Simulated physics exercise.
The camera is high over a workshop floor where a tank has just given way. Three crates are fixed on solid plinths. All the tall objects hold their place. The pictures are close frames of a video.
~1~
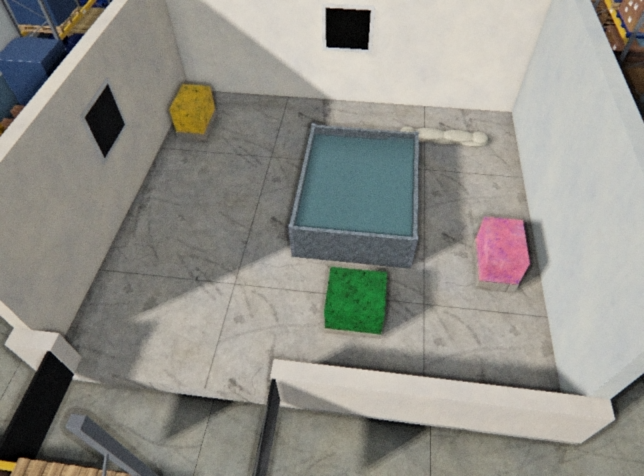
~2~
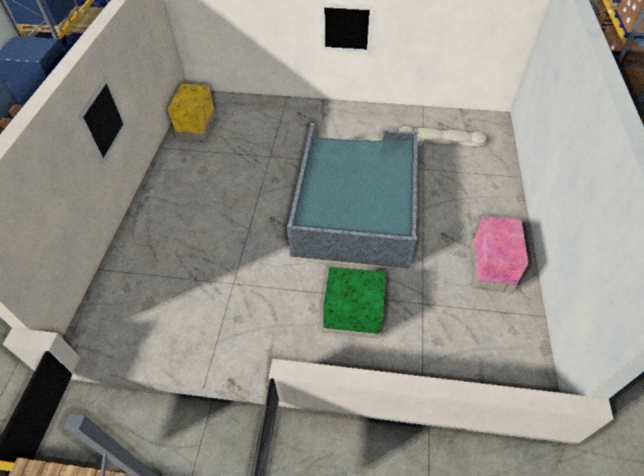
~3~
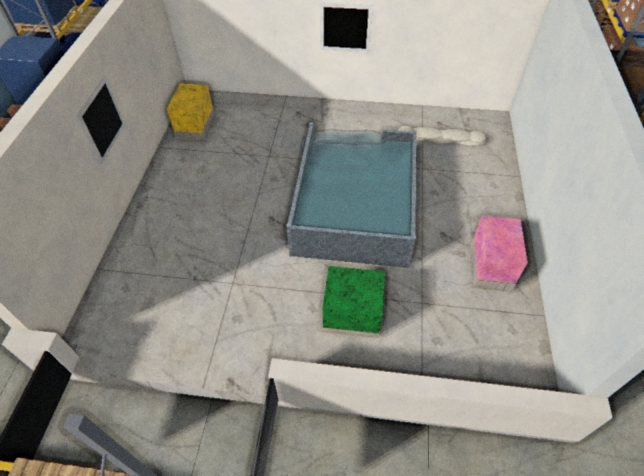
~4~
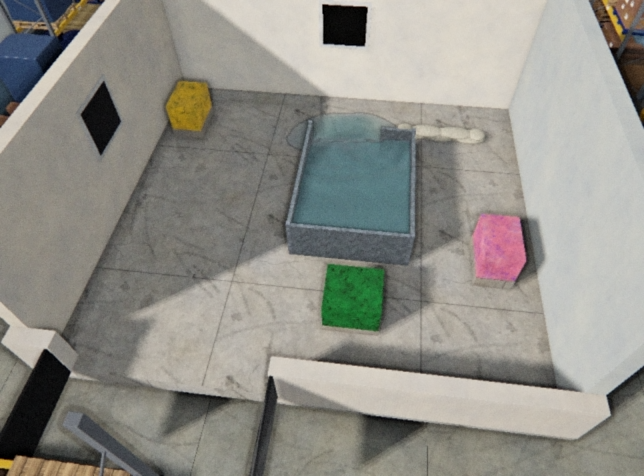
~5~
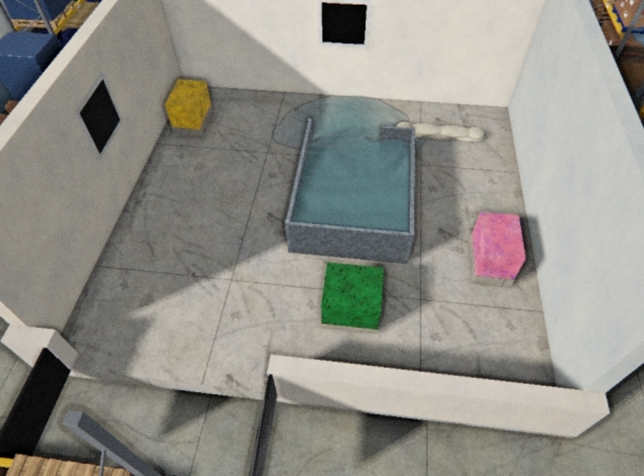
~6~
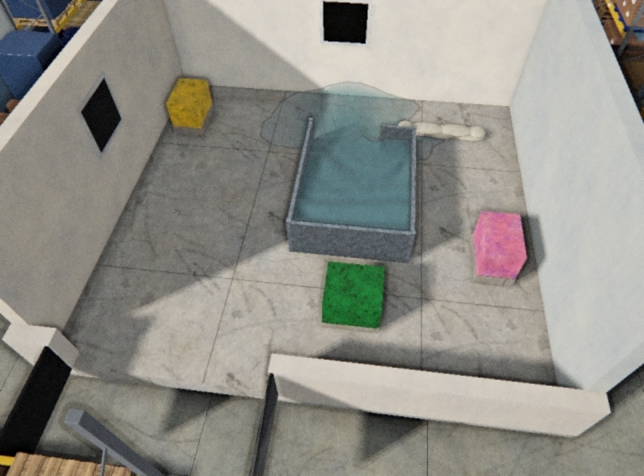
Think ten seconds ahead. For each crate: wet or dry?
In the end: The yellow crate gets wet; the pink crate stays dry; the green crate stays dry.
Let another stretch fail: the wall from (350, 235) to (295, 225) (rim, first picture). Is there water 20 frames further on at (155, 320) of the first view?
Answer: Wet.
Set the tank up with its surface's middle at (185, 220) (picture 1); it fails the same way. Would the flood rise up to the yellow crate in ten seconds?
My reading: Yellow crate is topped.
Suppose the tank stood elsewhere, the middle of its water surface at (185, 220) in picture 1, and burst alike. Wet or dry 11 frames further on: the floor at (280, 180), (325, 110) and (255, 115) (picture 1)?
In that order: Clear, under water, under water.
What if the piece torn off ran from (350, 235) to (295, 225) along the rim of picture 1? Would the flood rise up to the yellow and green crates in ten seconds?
The yellow crate stays dry; the green crate is soaked.
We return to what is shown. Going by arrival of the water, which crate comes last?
It is the green one.
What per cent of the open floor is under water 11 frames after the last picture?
About 25 per cent.
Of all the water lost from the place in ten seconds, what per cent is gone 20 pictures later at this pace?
I make it 0 per cent.
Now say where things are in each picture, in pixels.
The water tank at (359, 180) is whole and still, in the first picture.
Water pours out on the water tank's far side and has run to a hidden place, in the second picture.
The front is at a hidden place, out from the gap on the water tank's far side, in the third picture.
Water pours out on the water tank's far side and has run to (373, 117), in the fourth picture.
The front is at (368, 97), out from the gap on the water tank's far side, in the fifth picture.
Water pours out on the water tank's far side and has run to (305, 92), in the sixth picture.
A moment on, water covers 15 % of the floor; the yellow crate not reached, the pink crate not reached, the green crate not reached.
Next, water covers 25 % of the floor; the yellow crate water round its plinth, the pink crate not reached, the green crate not reached.
Then, water covers 45 % of the floor; the yellow crate water round its plinth, the pink crate not reached, the green crate not reached.
Later, water covers 90 % of the floor; the yellow crate water round its plinth, the pink crate water round its plinth, the green crate water round its plinth.
In the end, water covers 100 % of the floor; the yellow crate was topped, the pink crate stayed above the water, the green crate stayed above the water.
